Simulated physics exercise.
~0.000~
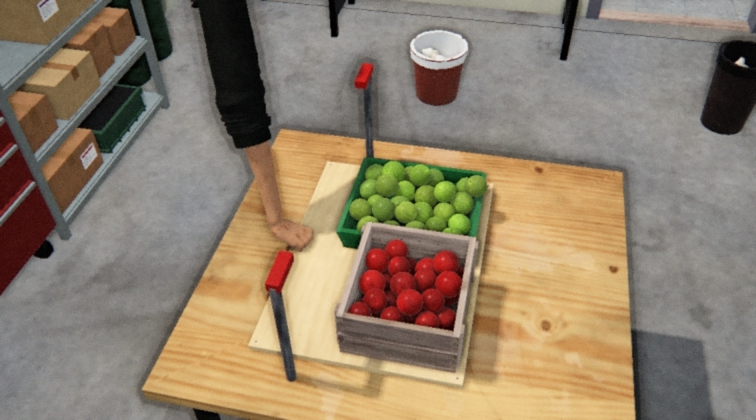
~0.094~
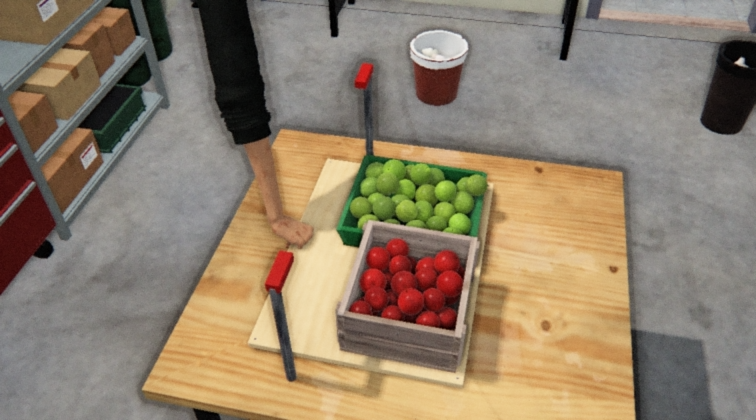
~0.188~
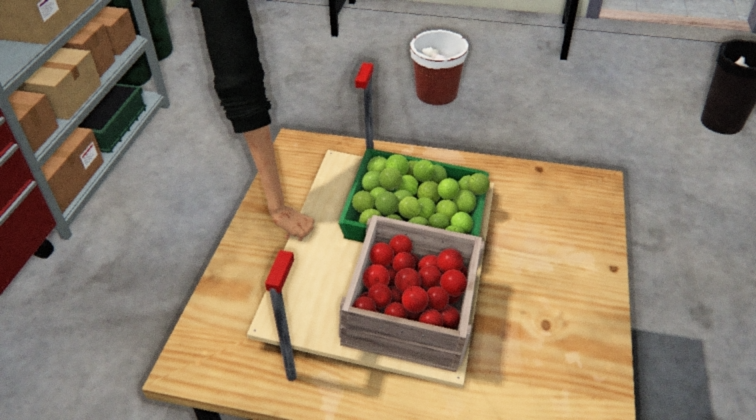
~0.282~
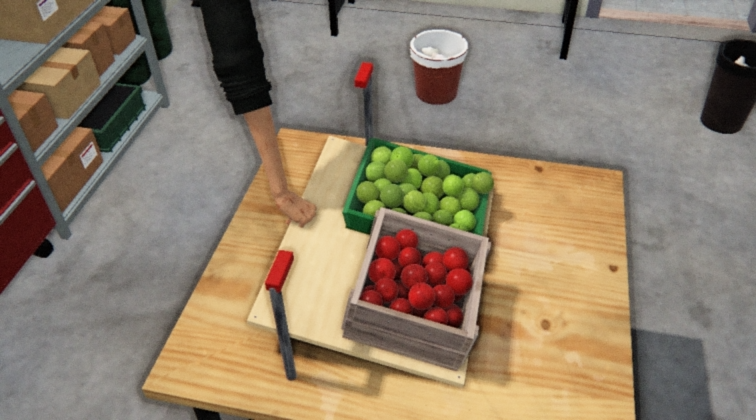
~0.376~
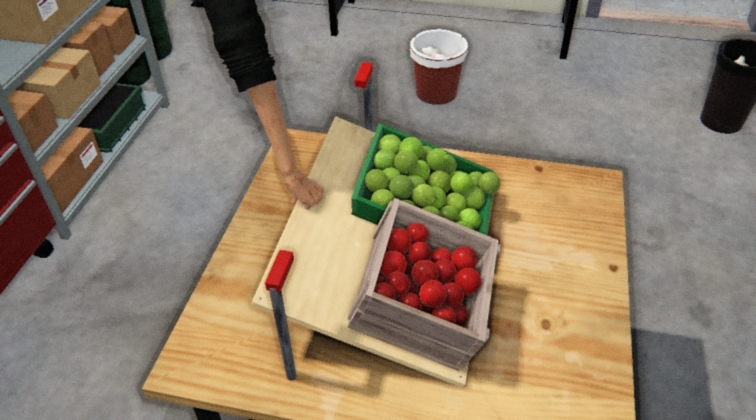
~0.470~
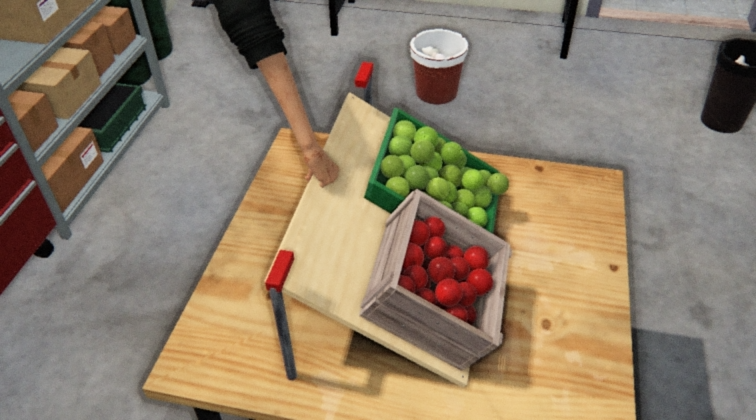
We see a hand at the left end of a pale board on a wooden table, raising that end to a steep slant while a green box of green fruit and a wooden box of red fruit tilt with it.
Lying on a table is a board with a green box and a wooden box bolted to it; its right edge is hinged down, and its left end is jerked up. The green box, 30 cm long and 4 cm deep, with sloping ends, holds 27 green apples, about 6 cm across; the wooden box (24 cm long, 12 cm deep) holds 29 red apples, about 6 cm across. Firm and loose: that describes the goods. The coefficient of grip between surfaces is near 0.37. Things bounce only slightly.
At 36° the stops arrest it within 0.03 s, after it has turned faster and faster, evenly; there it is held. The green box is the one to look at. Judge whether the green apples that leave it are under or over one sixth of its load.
They are over one sixth.
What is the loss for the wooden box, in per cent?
Wooden box: 0%.
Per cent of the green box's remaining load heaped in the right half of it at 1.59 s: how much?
Close to 60 in every hundred.
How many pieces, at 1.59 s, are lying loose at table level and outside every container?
I'd say close to 5 in all.
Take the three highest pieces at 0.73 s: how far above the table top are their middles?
I'd say near 22 cm.
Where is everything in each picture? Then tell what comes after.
In the first picture (each is followed by its nearest rim corner in this view), green box (its farthest corner), (367, 158); wooden box, (453, 334); 0° from level; none out.
In the second picture, green box, (368, 156); wooden box, (455, 334); 1° from level.
In the third picture, green box, (370, 150); wooden box, (460, 334); 5° from level.
In the fourth picture, green box, (374, 139); wooden box, (468, 334); 11° from level.
In the fifth picture, green box, (383, 126); wooden box, (479, 336); 20° from level.
In the sixth picture, green box, (399, 110); wooden box, (494, 341); 31° from level; none out.
After 0.49 s, it hits the stops.
After 0.59 s, tilt 36°; green box 26 in, 1 out and wooden box 29 in, 0 out.
After 0.73 s, tilt 36°; green box 26 in, 1 out and wooden box 29 in, 0 out.
After 0.99 s, tilt 36°; green box 21 in, 6 out and wooden box 29 in, 0 out.
Final count (at 1.59 s), green box 20 in, 7 out and wooden box 29 in, 0 out. Asked share, 7 of 27, 26 per cent.
